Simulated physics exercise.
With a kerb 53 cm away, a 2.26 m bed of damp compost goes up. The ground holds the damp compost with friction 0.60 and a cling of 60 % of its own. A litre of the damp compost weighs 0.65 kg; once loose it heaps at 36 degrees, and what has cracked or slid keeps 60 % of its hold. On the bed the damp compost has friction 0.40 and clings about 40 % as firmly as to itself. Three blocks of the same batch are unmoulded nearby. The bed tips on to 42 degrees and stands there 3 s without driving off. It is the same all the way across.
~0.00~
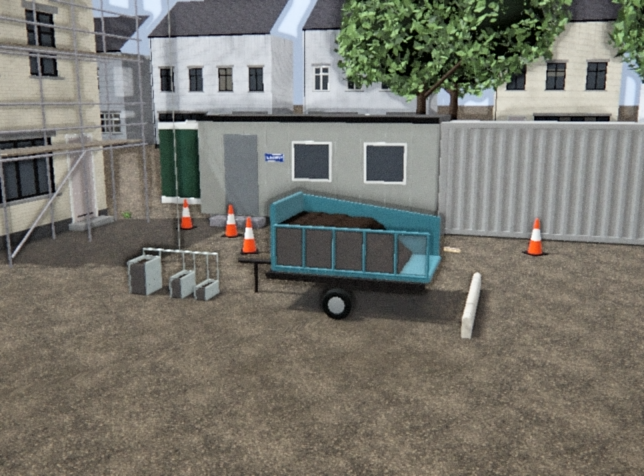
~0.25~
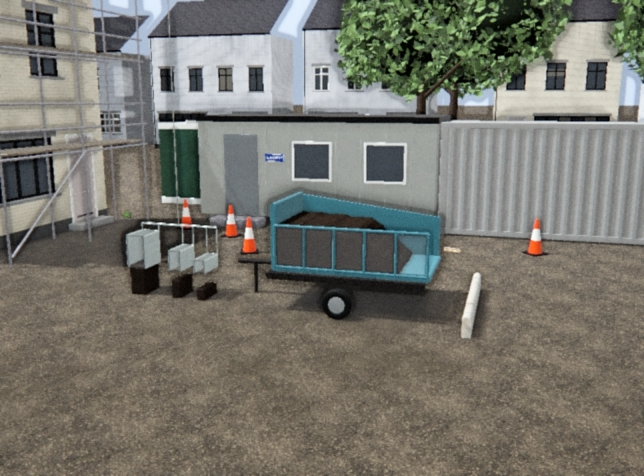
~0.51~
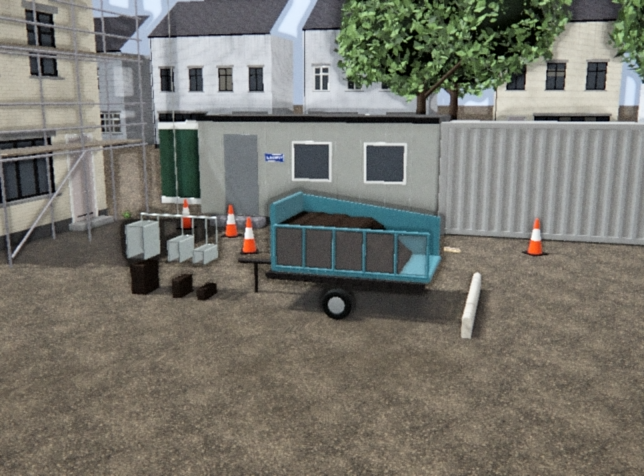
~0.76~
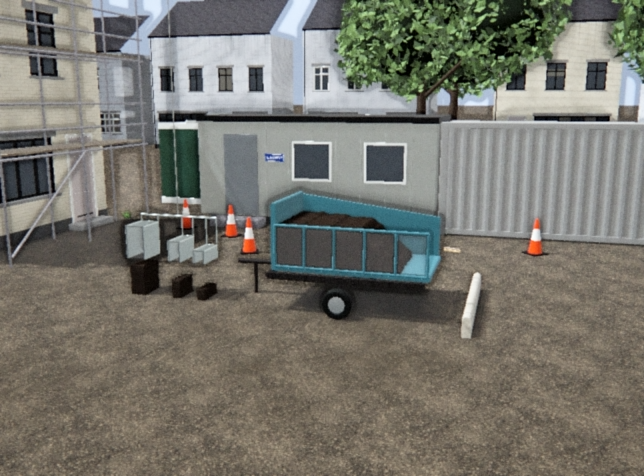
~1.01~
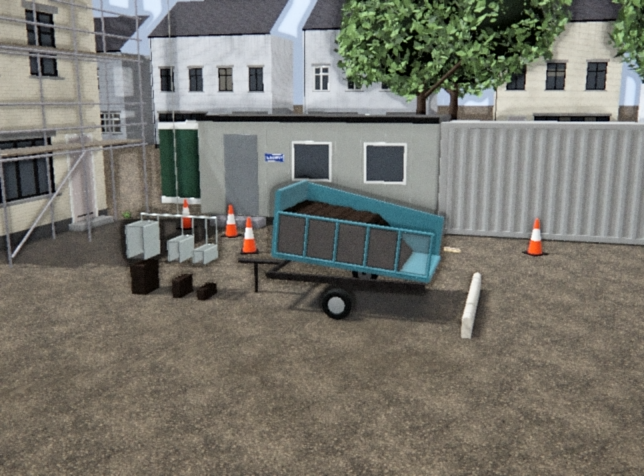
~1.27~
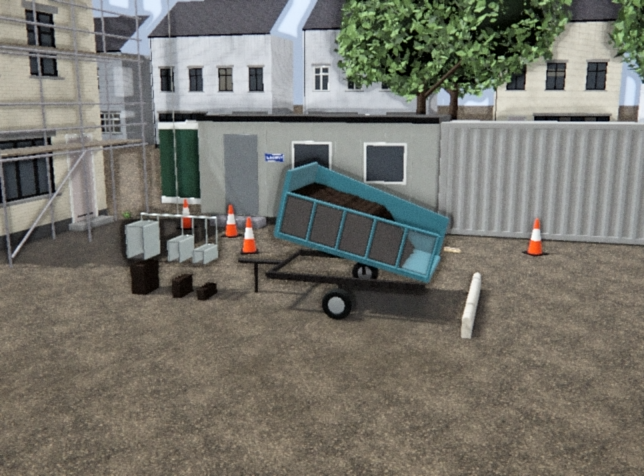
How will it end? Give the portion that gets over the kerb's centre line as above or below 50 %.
It comes out above 50 %.
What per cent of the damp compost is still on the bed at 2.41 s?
Some 100 per cent.
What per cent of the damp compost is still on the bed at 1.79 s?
Near 100 %.
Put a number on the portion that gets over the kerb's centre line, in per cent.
Near 60 %.
After 1.79 s, the tilt is 29 degrees, all is on the bed and 0 % past the kerb's middle.
After 2.41 s, the tilt is 42 degrees, all is on the bed and 0 % past the kerb's middle.
After 3.03 s, the tilt is 42 degrees, 18 % is on the bed and 28 % past the kerb's middle.
After 3.65 s, the tilt is 42 degrees, none is on the bed and 58 % past the kerb's middle.
After 5.35 s, the tilt is 42 degrees, none is on the bed and 58 % past the kerb's middle.
